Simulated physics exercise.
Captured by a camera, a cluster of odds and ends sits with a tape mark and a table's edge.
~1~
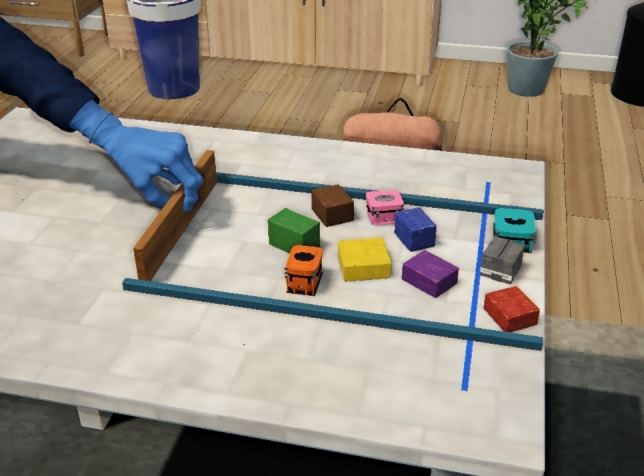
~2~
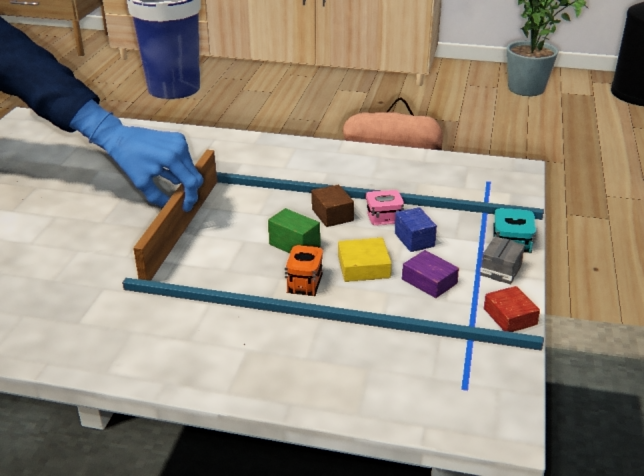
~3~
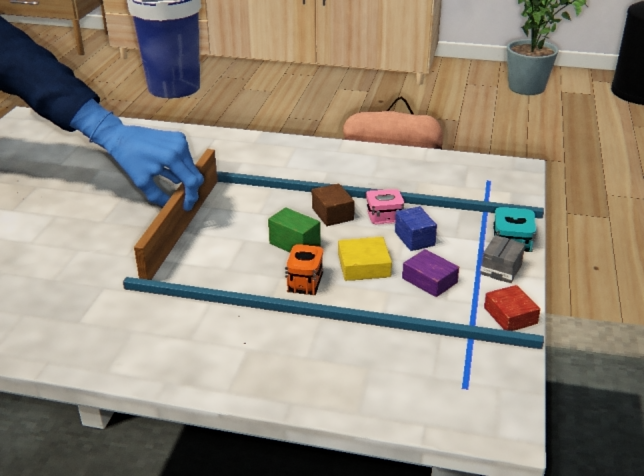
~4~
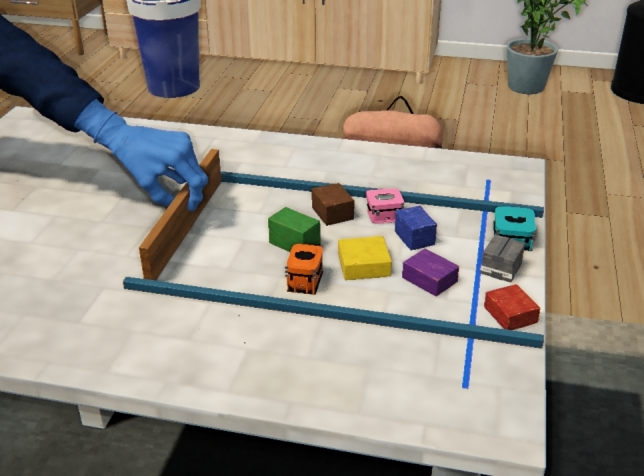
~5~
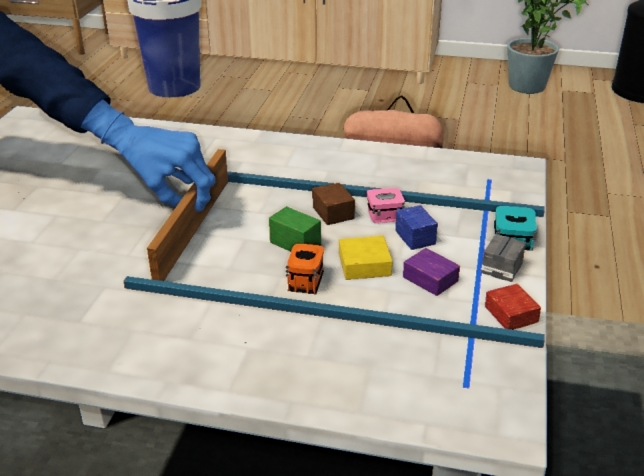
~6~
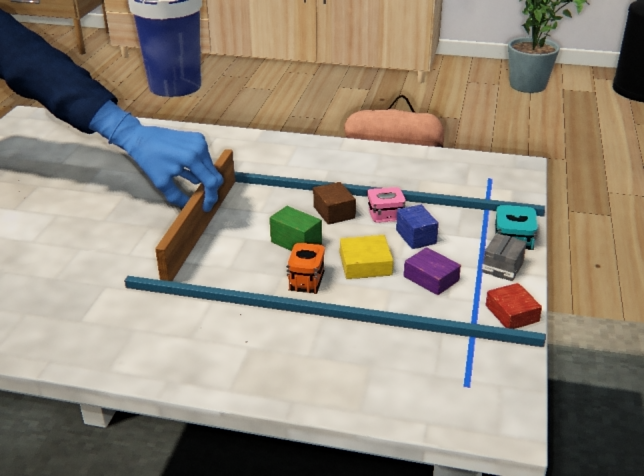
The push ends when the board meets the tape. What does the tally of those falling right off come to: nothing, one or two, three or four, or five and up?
Three or four spill over.
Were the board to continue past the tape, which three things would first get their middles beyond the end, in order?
Sequence: 1) turquoise case, 2) red block, 3) grey box.
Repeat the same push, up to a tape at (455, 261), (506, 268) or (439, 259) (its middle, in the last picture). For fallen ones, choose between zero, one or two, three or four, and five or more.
Taking the places one by one, it comes to one or two; at least five; not one.
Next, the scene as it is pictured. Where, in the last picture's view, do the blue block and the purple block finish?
Blue block at (541, 234), purple block at (528, 313).
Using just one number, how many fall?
My count gives 3.
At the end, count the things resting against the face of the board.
3 in contact.
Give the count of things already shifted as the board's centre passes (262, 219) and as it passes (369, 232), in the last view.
Counting first: 0, next 7.
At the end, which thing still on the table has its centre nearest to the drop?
Result: The blue block.
Soon after, none off yet; red block at rest near (513, 306); turquoise case at rest near (515, 228); grey box at rest near (504, 257).
After that, none off yet; red block moving near (520, 311); turquoise case at rest near (515, 228); grey box at rest near (504, 257).
In the end, the number that fall off is three or four; gone, grey box, turquoise case and red block.
